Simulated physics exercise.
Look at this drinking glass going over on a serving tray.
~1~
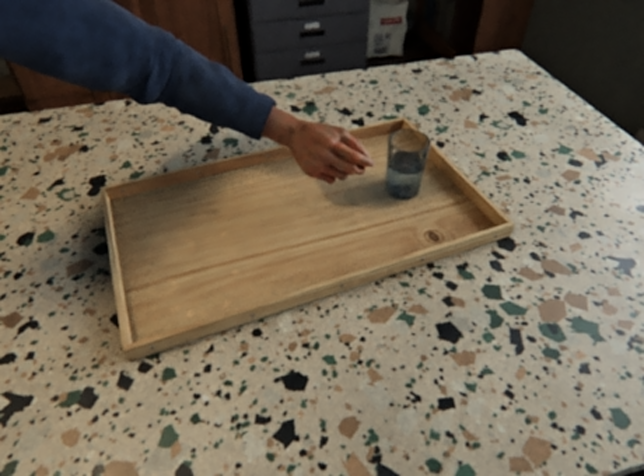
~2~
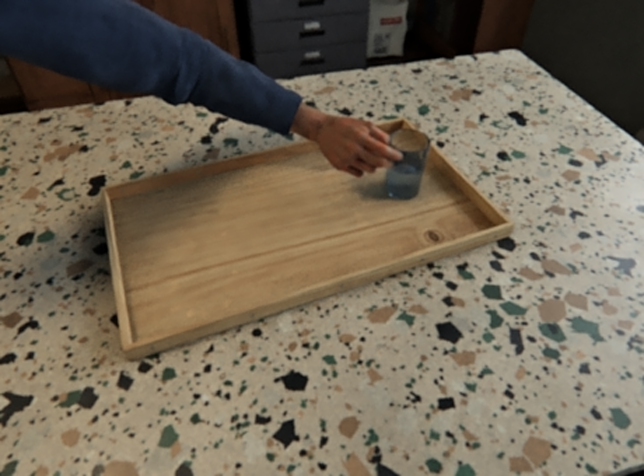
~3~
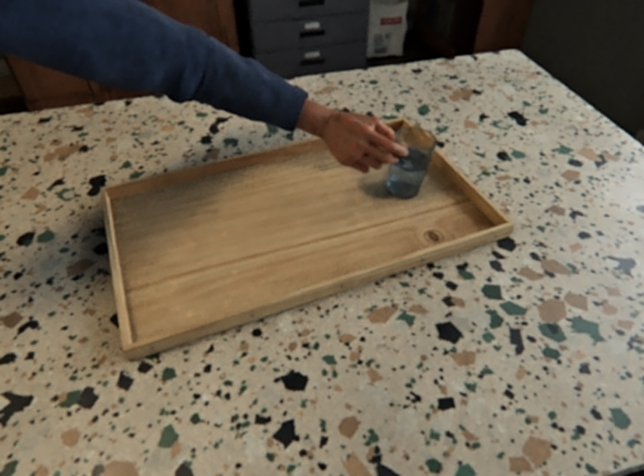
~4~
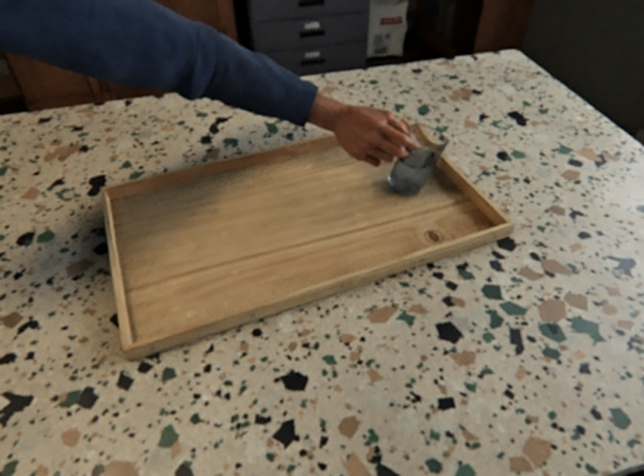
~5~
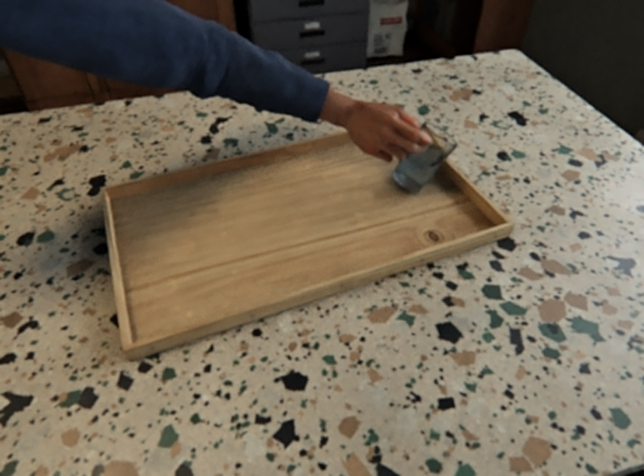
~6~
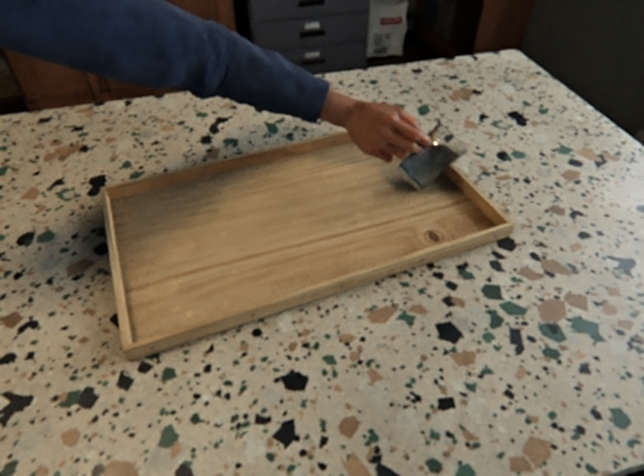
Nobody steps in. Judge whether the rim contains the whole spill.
I think it will spread beyond the tray.
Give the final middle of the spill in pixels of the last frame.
Roughly at (568, 147).
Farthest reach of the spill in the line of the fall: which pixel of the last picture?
The spill reaches roughly (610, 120).
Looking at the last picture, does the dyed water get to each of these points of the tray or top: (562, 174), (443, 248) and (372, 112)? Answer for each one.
Well, the first one is gotten to, the second one is left alone, and the last one is left alone.
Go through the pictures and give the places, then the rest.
It stands upright; drinking glass (406, 164) about half full; tray (326, 280), in the first picture.
The hand pushes it; drinking glass about half full, surface at (406, 163), in the second picture.
The hand pushes it; drinking glass (410, 162) about half full, in the third picture.
The hand pushes it; drinking glass about half full, surface at (417, 158); tray (326, 280), in the fourth picture.
The hand pushes it; drinking glass (424, 157) tipped 30°, in the fifth picture.
It is falling; drinking glass (433, 157) tipped 45°, in the sixth picture.
Soon after, the drinking glass lies across the rim; the puddle covers about as much as a plate; it is on the top, beyond the rim.
Later, the puddle covers about as much as a tray; it is on the top, beyond the rim.
In the end, the puddle covers about as much as a tray; it is on the top, beyond the rim.
